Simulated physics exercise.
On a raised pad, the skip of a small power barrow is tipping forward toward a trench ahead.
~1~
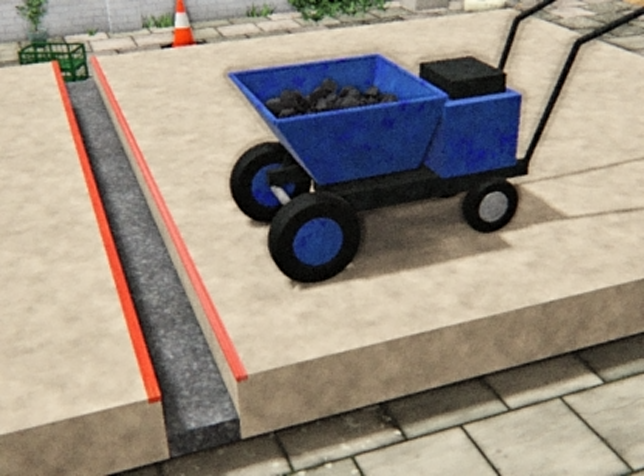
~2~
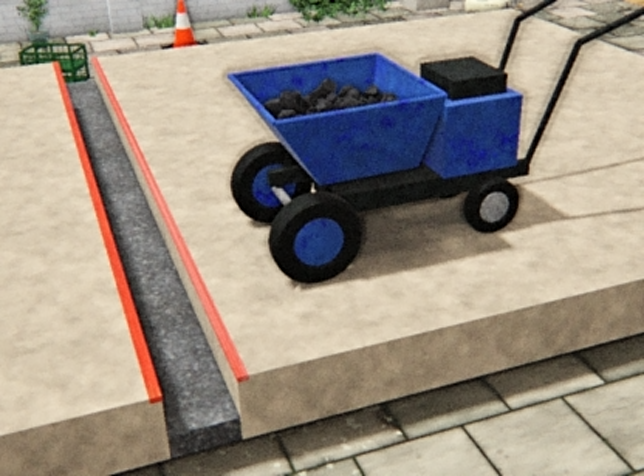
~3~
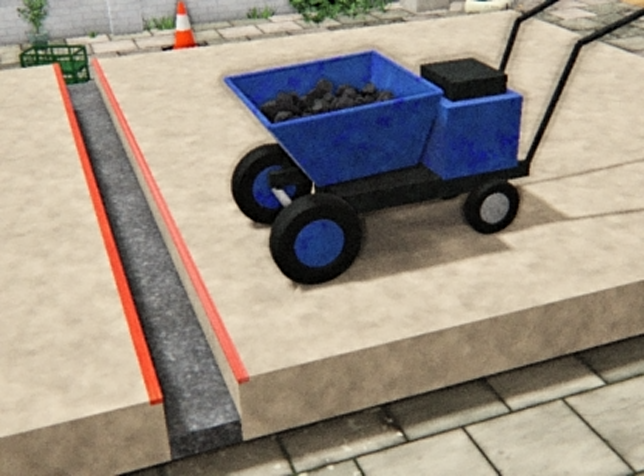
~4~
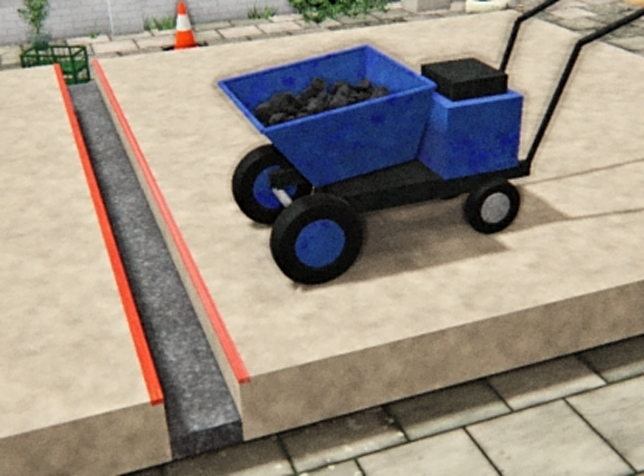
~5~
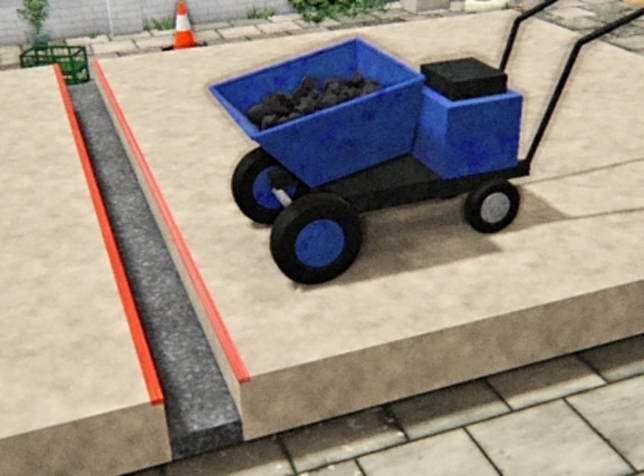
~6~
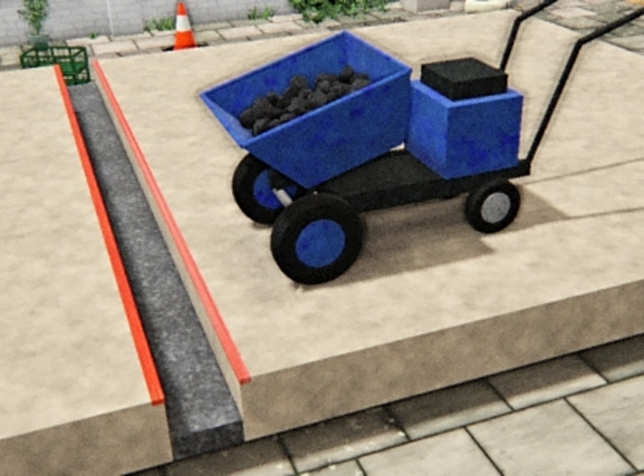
To begin with, a blue power barrow loaded with dark lumps stands still on a raised pad, facing a narrow trench edged in red on the left. Then its skip begins to tilt forward, the rear rising away from the body. The skip leans further leftward while the wheels stay put.
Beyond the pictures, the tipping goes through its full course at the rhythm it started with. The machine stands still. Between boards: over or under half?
Over half.
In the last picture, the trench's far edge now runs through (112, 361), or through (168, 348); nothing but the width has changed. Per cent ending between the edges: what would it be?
In order: 100 per cent, then 50 per cent.
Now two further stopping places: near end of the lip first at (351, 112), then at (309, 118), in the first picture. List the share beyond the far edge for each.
0 and 0 in a hundred, in that order.
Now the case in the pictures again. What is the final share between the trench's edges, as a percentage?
Result: Around 80 in a hundred.
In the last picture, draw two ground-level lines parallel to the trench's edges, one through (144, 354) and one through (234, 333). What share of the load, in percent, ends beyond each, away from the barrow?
Near 20 % and near 100 %, in that order.
Just after the last frame, skip tipped steeply; every one in the skip.
A moment on, skip tipped right over; almost all in the skip; about a tenth in or heaped over the trench; just a few beyond it; just a few falling.
Further on, skip tipped right over; roughly a quarter in the skip; roughly two thirds in or heaped over the trench; roughly a quarter beyond it.
When it is over, skip tipped right over; the larger part in or heaped over the trench; roughly a quarter beyond it.
